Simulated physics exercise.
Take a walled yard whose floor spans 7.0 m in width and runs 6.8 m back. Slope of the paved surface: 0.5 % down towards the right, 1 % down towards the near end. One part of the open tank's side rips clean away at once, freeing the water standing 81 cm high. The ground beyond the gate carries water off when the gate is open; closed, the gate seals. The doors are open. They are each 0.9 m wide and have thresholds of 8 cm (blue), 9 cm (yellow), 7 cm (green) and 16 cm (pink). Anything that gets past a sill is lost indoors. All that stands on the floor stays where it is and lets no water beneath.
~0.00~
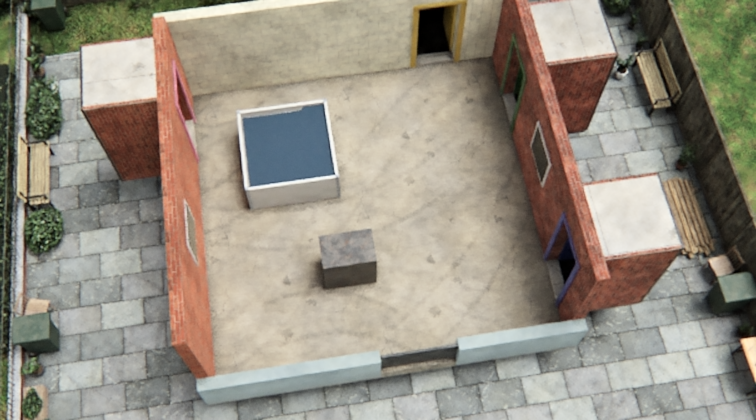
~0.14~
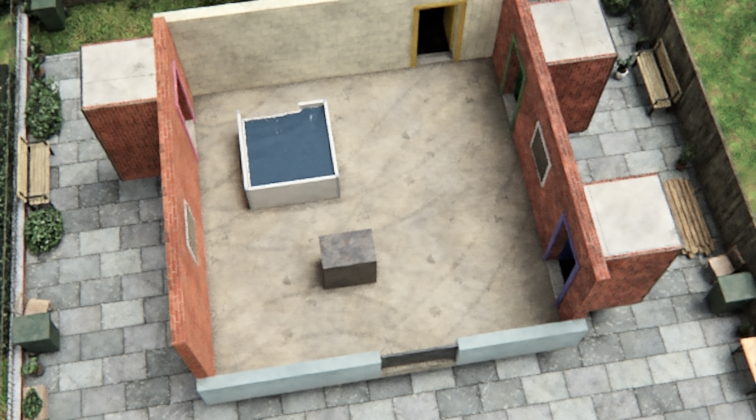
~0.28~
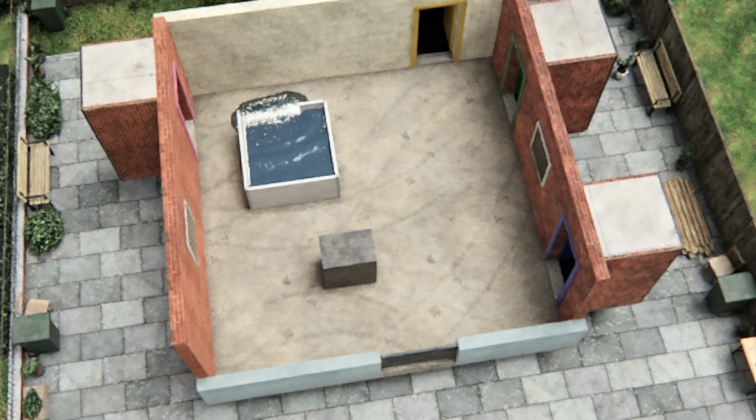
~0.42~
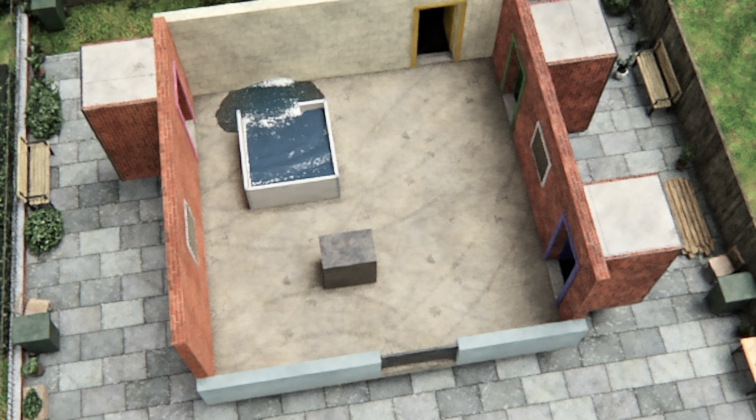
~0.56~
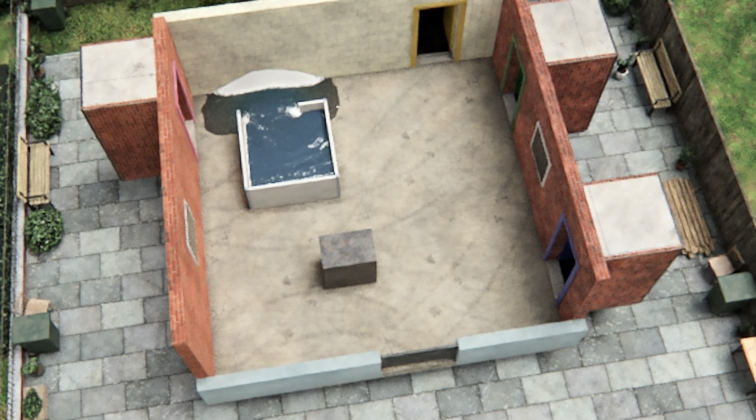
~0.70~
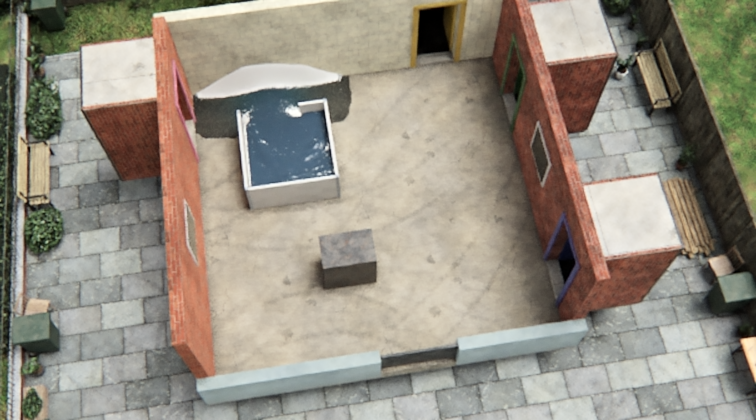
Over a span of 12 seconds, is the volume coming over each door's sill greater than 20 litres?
Within 12 seconds: At the blue door, greater; at the yellow door, not greater; at the green door, greater; at the pink door, greater.
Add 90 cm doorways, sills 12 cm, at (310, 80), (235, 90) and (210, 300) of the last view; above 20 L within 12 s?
In turn: Over, over, below.
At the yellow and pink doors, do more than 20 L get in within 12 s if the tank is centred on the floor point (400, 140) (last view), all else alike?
So the yellow door tops the limit and the pink door tops the limit.
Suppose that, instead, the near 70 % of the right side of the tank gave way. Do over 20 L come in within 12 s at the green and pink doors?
Compared with the limit, green is higher and pink is lower.
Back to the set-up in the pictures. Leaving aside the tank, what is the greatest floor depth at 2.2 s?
I'd say near 47 centimetres.
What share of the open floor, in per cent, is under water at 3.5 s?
Close to 60 in a hundred.
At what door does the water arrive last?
That's the blue door.
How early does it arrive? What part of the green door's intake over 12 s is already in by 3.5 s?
Roughly 45%.
After 1.4 s water covers 15 % of the floor and is deepest (68 cm) near (193, 98); blue door not reached, yellow door not reached, green door not reached, pink door 16 cm at the sill, 0 L in.
After 2.2 s water covers 35 % of the floor and is deepest (47 cm) near (193, 98); blue door not reached, yellow door 5 cm at the sill, 0 L in, green door not reached, pink door 26 cm at the sill, 16 L in.
After 3.5 s water covers 60 % of the floor and is deepest (25 cm) near (236, 383); blue door not reached, yellow door 4 cm at the sill, 0 L in, green door 16 cm at the sill, 44 L in, pink door 20 cm at the sill, 51 L in.
After 7.0 s water covers 80 % of the floor and is deepest (16 cm) near (471, 347); blue door 4 cm at the sill, 0 L in, yellow door 2 cm at the sill, 0 L in, green door 9 cm at the sill, 97 L in, pink door 8 cm at the sill, 61 L in.
After 12.0 s water covers 95 % of the floor and is deepest (12 cm) near (454, 349); blue door 11 cm at the sill, 60 L in, yellow door 3 cm at the sill, 0 L in, green door 5 cm at the sill, 101 L in, pink door 4 cm at the sill, 61 L in.
